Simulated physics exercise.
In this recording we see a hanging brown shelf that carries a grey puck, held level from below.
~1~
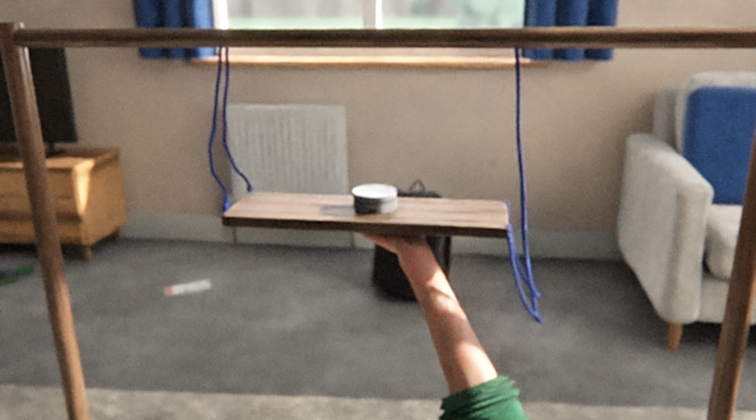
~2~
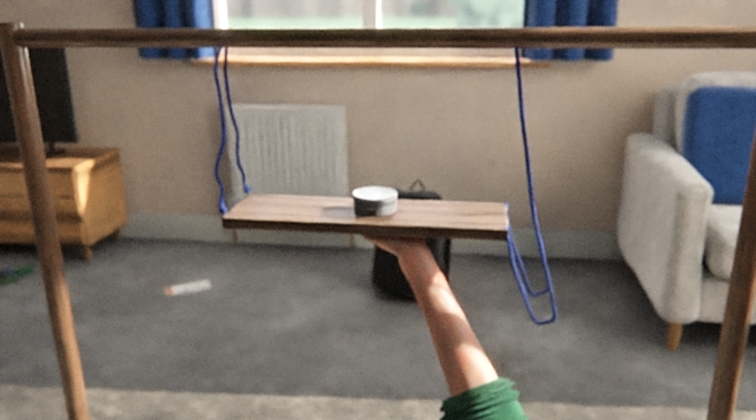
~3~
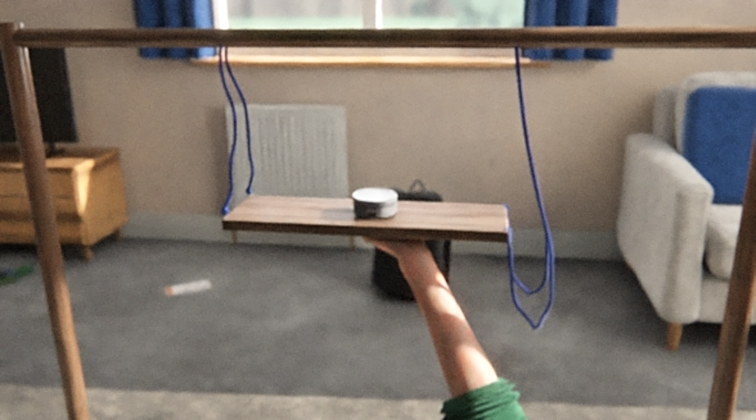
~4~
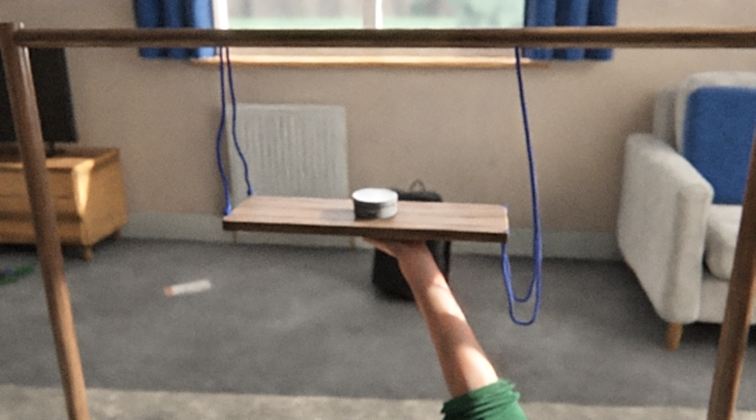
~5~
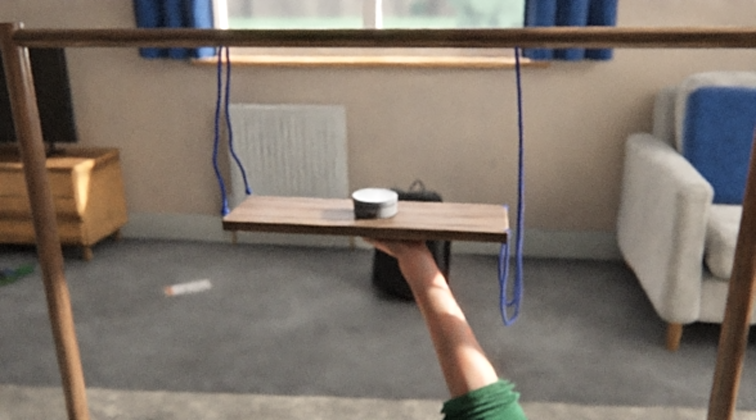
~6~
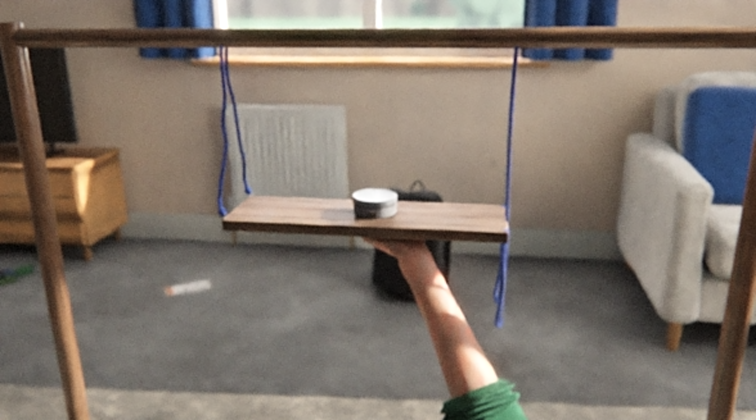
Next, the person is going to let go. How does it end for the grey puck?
Spills off rightward.
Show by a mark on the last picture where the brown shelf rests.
Middle at (325, 307) in the last picture.
Then, 0.60 s past the final frame, board tipped 47° down to the right; puck falling.
Then, 1.22 s past the final frame, board tipped 47° down to the right; puck on the floor.
When it is over, board tipped 48° down to the right; puck on the floor. The grey puck tumbles from the right end.
